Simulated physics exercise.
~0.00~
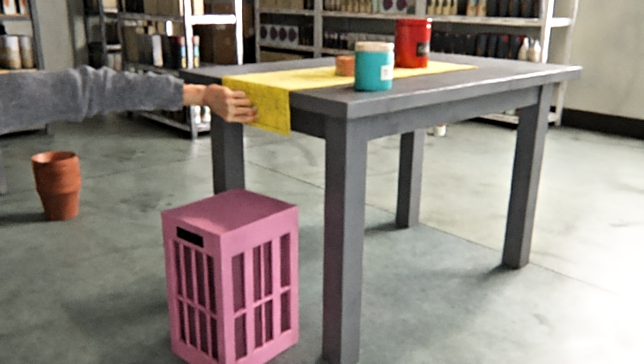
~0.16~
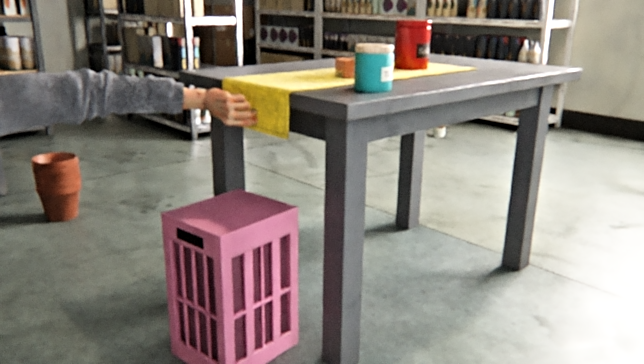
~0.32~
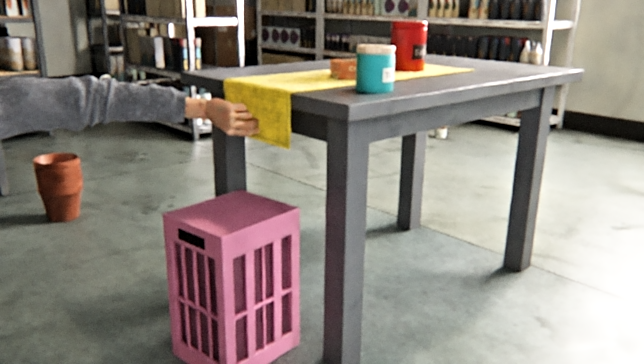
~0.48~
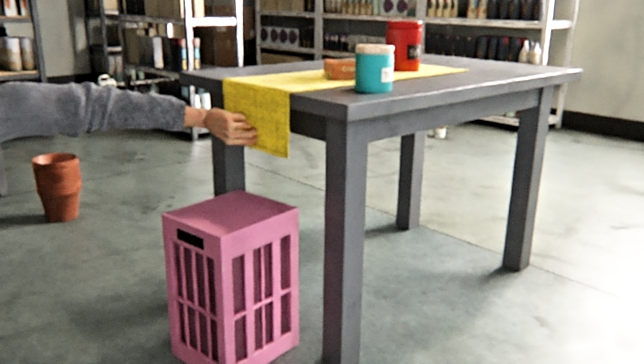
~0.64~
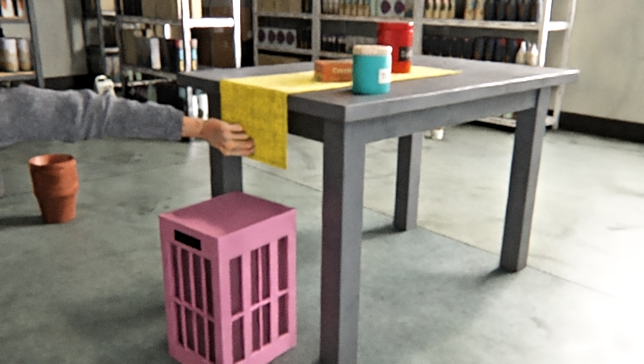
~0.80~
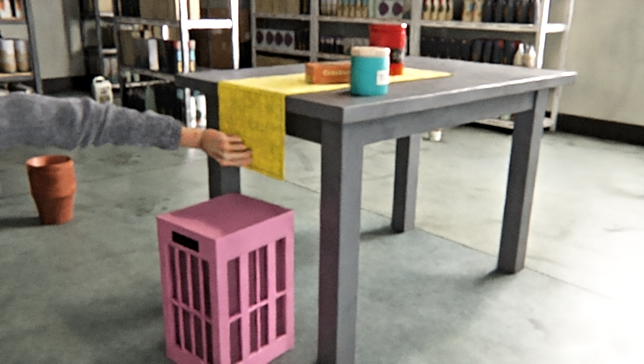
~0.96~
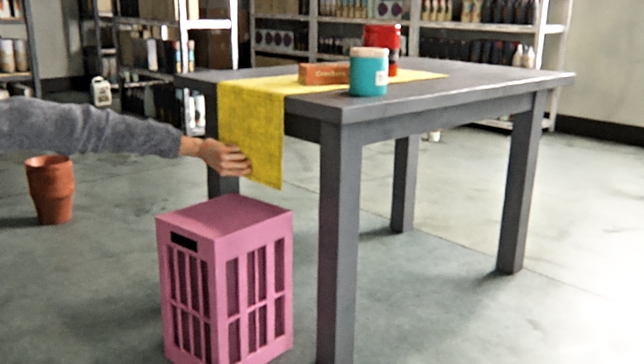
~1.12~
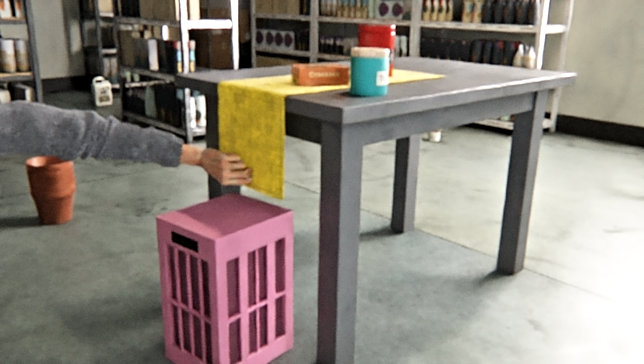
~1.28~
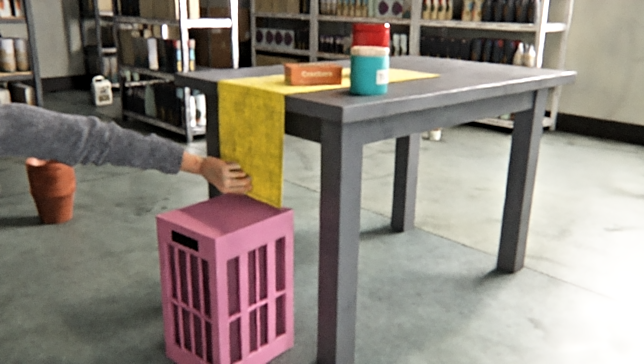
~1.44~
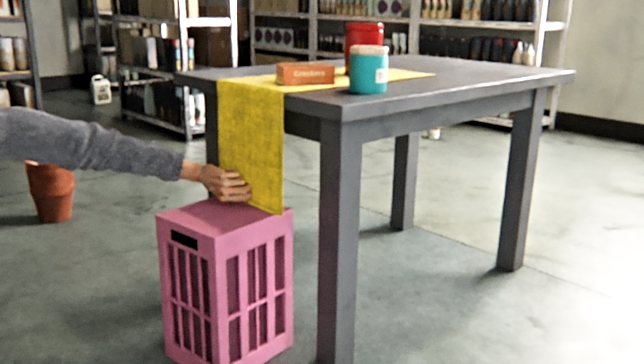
A hand pulls a yellow cloth down onto a pink crate, drawing an orange packet along.
